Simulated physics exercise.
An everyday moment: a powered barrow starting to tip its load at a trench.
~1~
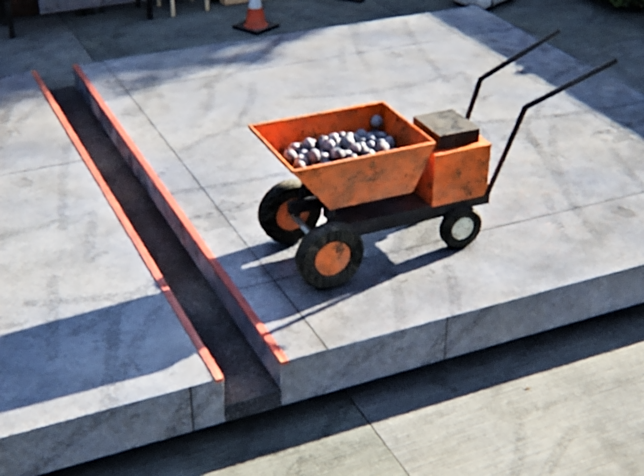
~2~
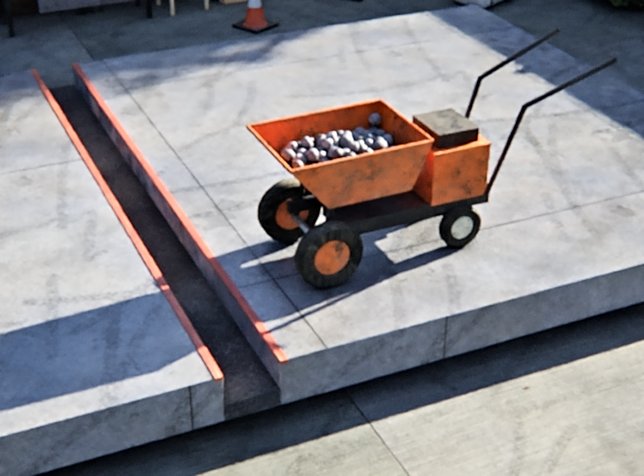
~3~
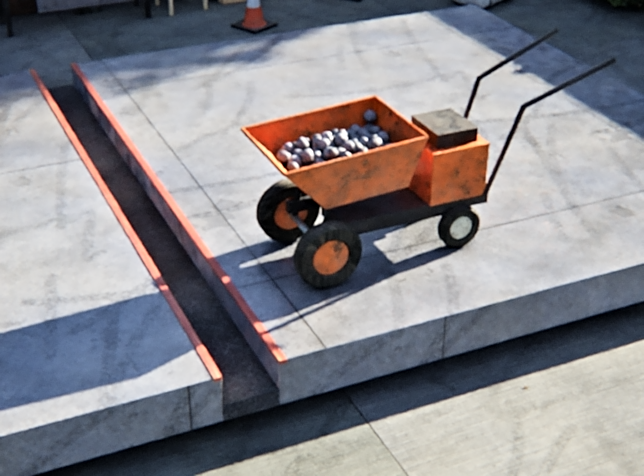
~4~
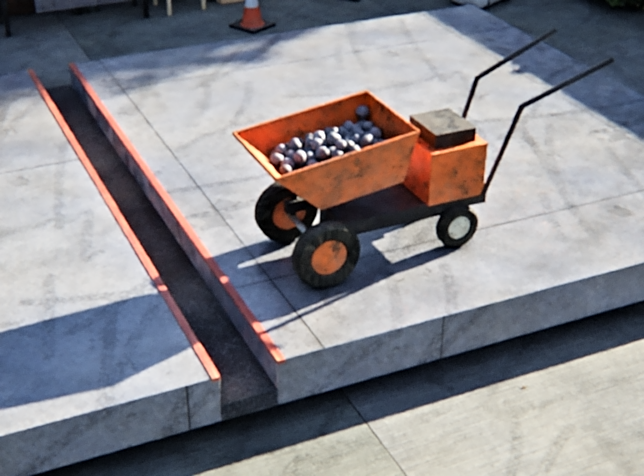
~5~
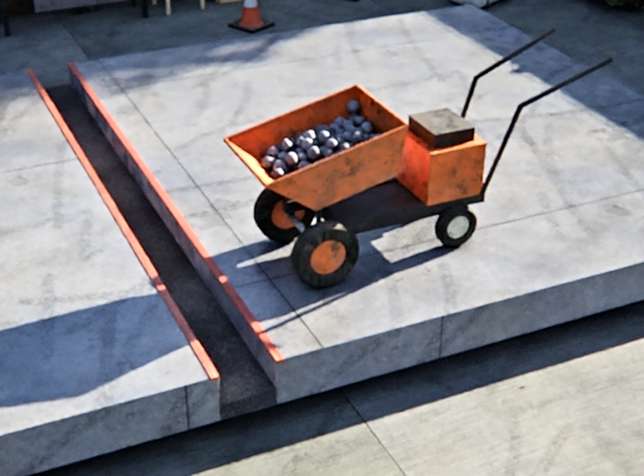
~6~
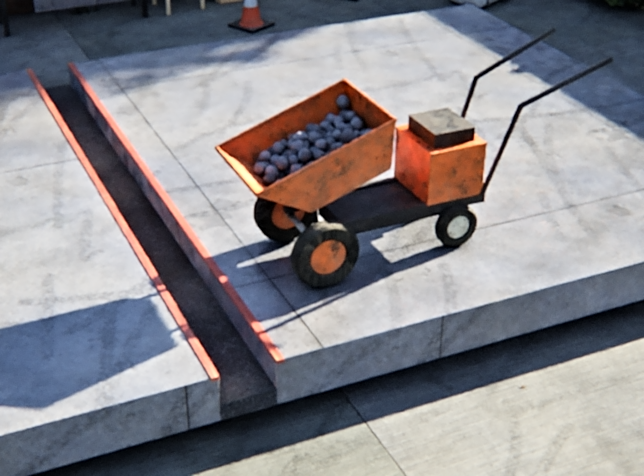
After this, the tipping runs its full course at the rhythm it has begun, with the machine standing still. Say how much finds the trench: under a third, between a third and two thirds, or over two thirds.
The trench takes more than two thirds.
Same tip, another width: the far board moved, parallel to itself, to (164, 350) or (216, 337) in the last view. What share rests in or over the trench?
The first gives 100 %, the second 40 %.
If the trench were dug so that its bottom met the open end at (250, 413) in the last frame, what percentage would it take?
It comes to 80 per cent or so.
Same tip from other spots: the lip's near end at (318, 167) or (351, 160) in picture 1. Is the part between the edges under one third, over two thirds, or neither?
The first try: Beyond two thirds. The second: The middle third.
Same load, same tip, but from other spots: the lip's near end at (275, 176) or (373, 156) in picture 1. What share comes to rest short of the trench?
Near 0 % and 40 %.
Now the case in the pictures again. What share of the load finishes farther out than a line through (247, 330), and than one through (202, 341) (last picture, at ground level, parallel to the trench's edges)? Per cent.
About 90 and 30 per cent.
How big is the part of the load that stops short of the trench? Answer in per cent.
It comes to 0 per cent or so.
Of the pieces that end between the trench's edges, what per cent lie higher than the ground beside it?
It comes to 10 per cent or so.
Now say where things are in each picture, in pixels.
In the first frame, lip of the skip (293, 172), level; top of the load (348, 143), round cobbles; first edge of the trench (262, 328); far edge (199, 344), the trench over half as wide as the skip, and about half as deep as wide.
In the second frame, lip of the skip (291, 172), level; top of the load (360, 150).
In the third frame, lip of the skip (285, 175), tipped barely; top of the load (356, 149).
In the fourth frame, lip of the skip (276, 180), tipped a little; top of the load (356, 140).
In the fifth frame, lip of the skip (267, 186), tipped a little; top of the load (347, 138).
In the sixth frame, lip of the skip (257, 195), tipped clearly; top of the load (347, 130); first edge of the trench (257, 327); far edge (195, 343).
Just after the last frame, skip tipped steeply; every one in the skip.
A moment on, skip tipped right over; the larger part in the skip; about a tenth in or heaped over the trench; just a few beyond it; just a few falling.
Further on, skip tipped right over; about a tenth in the skip; roughly two thirds in or heaped over the trench; roughly a quarter beyond it.
When it is over, skip tipped right over; the larger part in or heaped over the trench; roughly a quarter beyond it.
